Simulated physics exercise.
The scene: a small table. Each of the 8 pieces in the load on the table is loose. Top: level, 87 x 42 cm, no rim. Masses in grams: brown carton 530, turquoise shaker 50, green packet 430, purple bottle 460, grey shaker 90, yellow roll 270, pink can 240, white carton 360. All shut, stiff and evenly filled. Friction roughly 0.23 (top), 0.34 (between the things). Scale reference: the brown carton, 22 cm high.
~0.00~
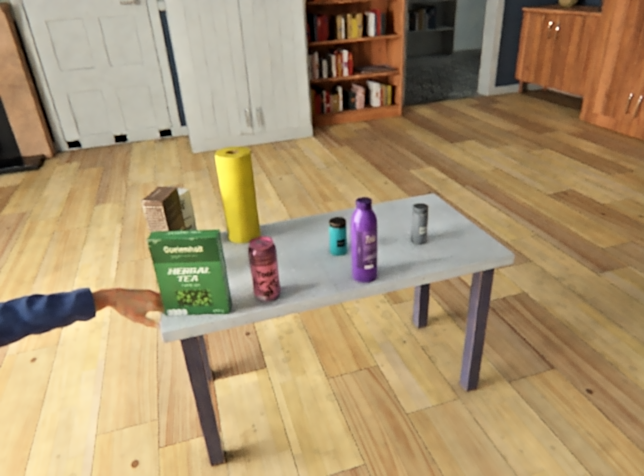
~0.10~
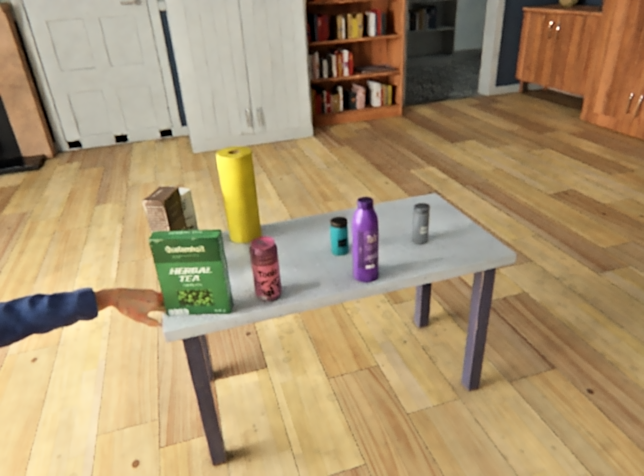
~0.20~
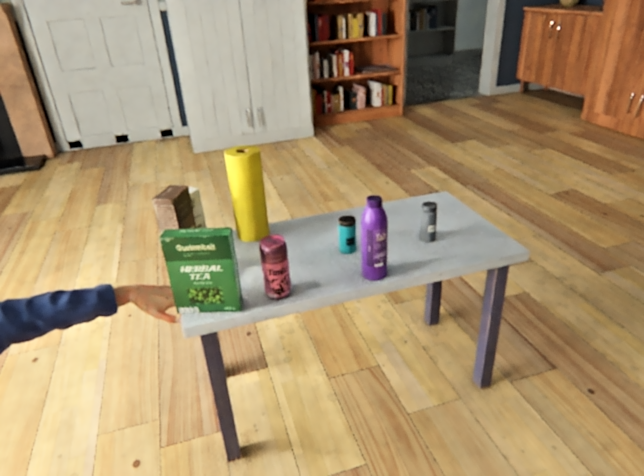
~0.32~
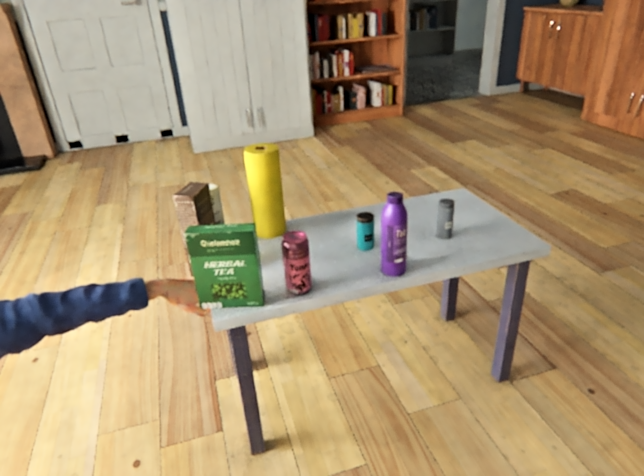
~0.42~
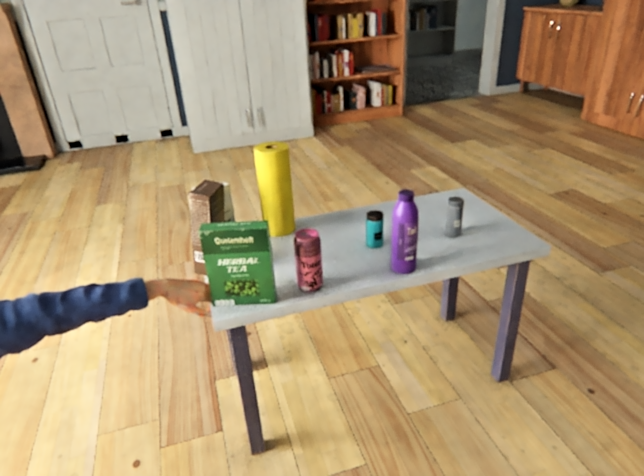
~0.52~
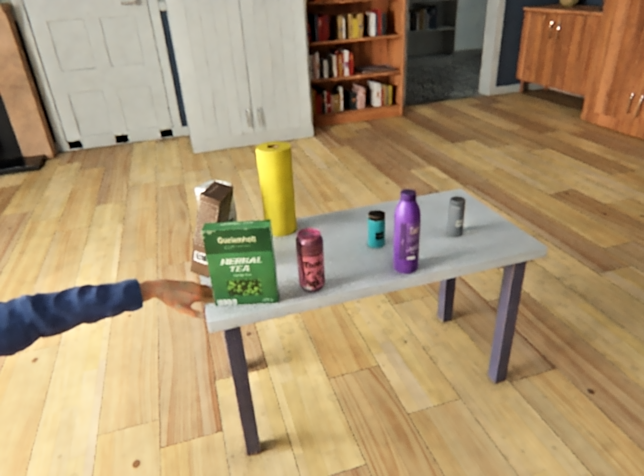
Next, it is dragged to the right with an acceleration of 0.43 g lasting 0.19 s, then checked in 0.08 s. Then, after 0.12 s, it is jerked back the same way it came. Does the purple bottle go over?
No, it will stay erect.
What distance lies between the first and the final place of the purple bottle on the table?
Net distance near 4 cm.
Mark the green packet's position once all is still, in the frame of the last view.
Near (212, 270).
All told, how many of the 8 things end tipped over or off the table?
Tally: 1.
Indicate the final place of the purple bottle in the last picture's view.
It comes to a stop close to (380, 237).
Around 0.62 s, table along by 4 cm; purple bottle shifted 5 cm near (400, 233); brown carton at 43° to upright; white carton shifted 5 cm.
Around 0.72 s, purple bottle shifted 5 cm near (387, 235); brown carton on its side; white carton shifted 6 cm.
Finally (1.4 s), on their side or leaning hard on the table, brown carton; the other 7 still in place (within 5 cm). In the last view, purple bottle near (380, 237).
